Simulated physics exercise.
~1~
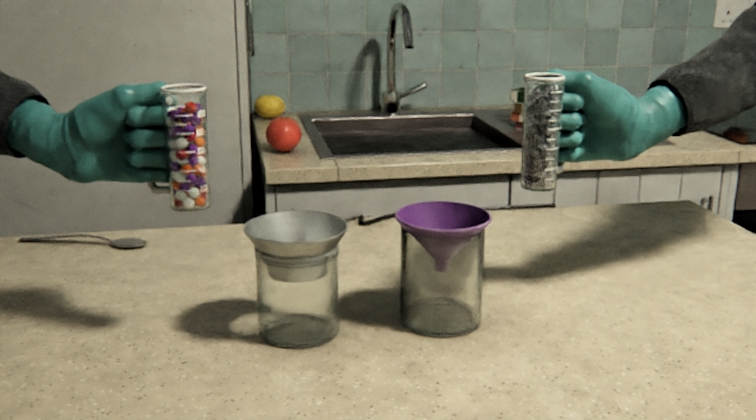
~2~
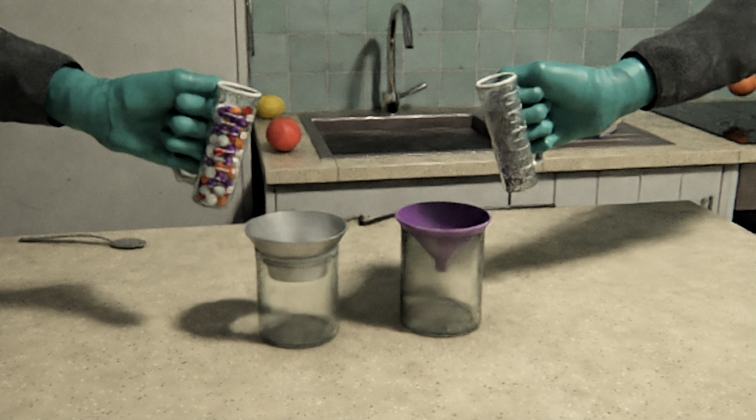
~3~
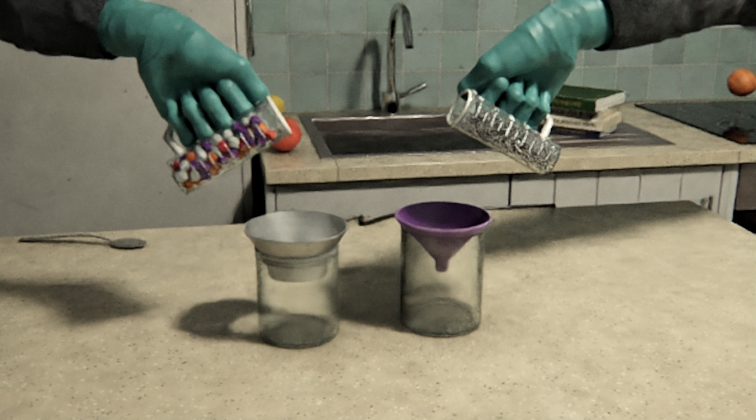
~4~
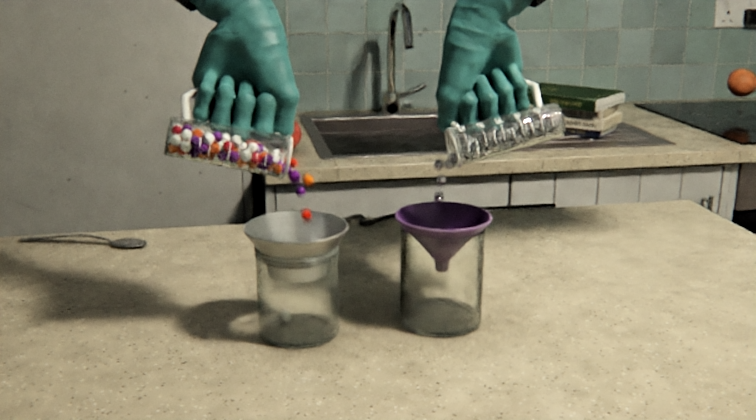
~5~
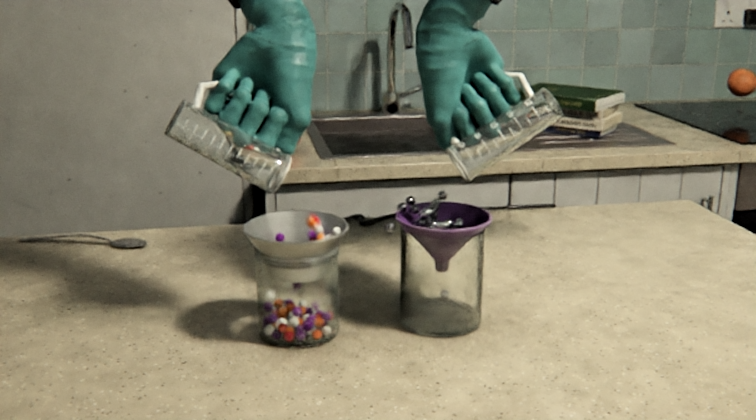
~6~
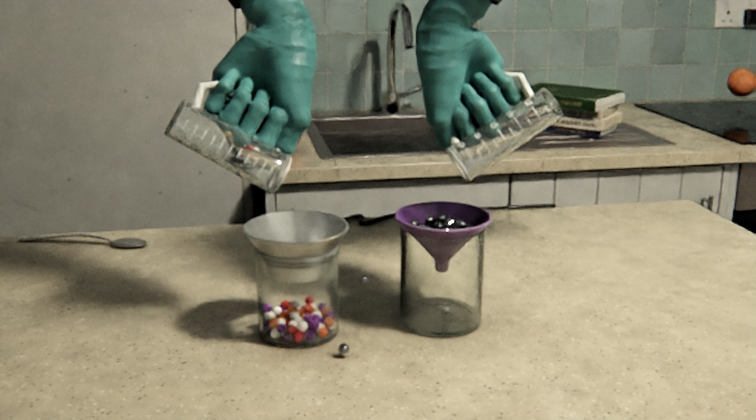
Kitchen counter, gloved hands tipping two cups into funnels, colourful beads draining into the left jar, metallic balls clogging the purple funnel.
